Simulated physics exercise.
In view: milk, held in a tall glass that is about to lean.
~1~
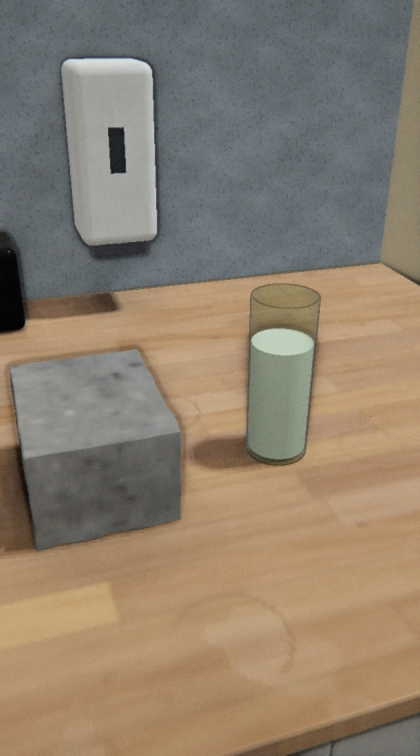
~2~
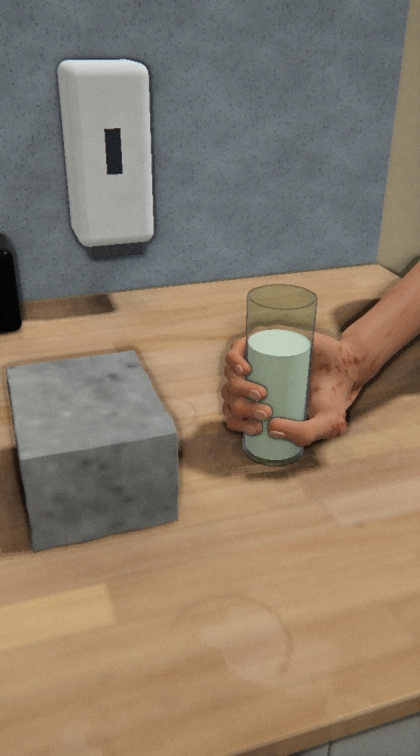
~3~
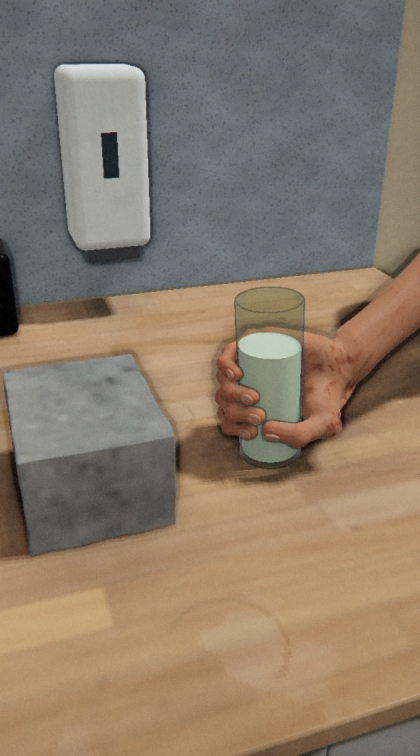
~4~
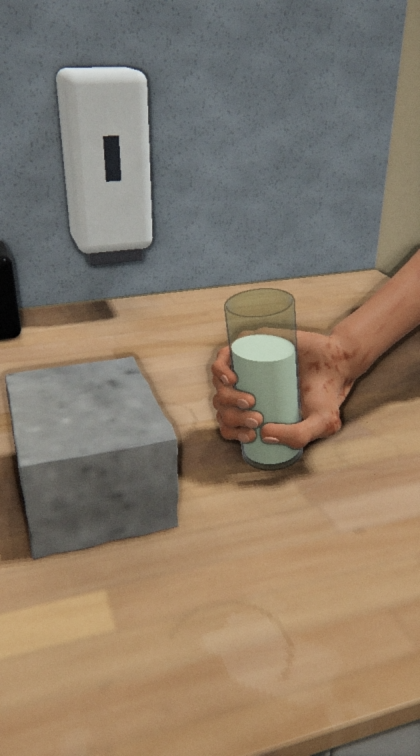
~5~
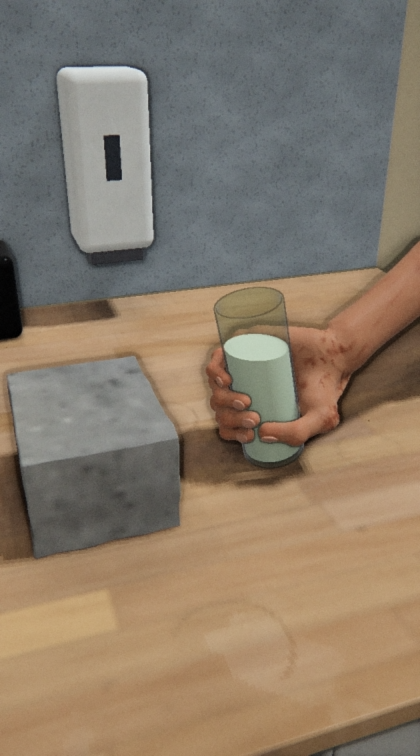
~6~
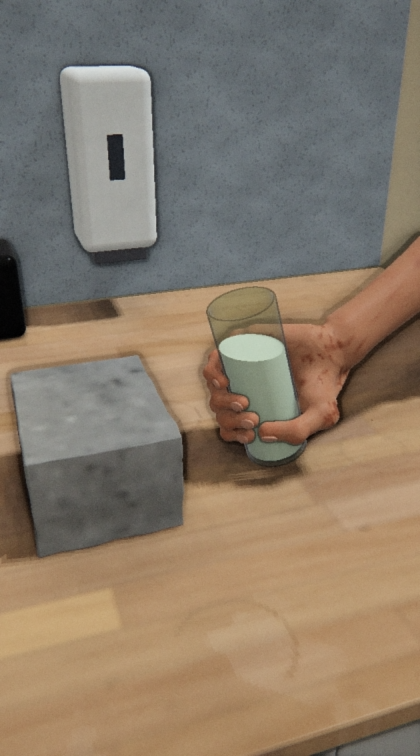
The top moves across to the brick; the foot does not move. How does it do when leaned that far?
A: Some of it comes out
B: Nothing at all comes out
Option B: Nothing at all comes out.
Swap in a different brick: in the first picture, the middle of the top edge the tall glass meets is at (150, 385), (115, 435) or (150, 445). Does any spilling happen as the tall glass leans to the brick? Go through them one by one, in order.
Stays full, overflows, overflows.
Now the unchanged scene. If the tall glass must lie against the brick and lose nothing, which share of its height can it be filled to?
It can go up to around 85 per cent.
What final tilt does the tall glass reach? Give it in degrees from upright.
It ends up leaning about 45° from upright.
A moment on, the tall glass leans by about 25°; all is still inside.
Further on, the tall glass leans by about 40°; all is still inside.
When it is over, the tall glass leans by about 45°, against the brick; all is still inside.
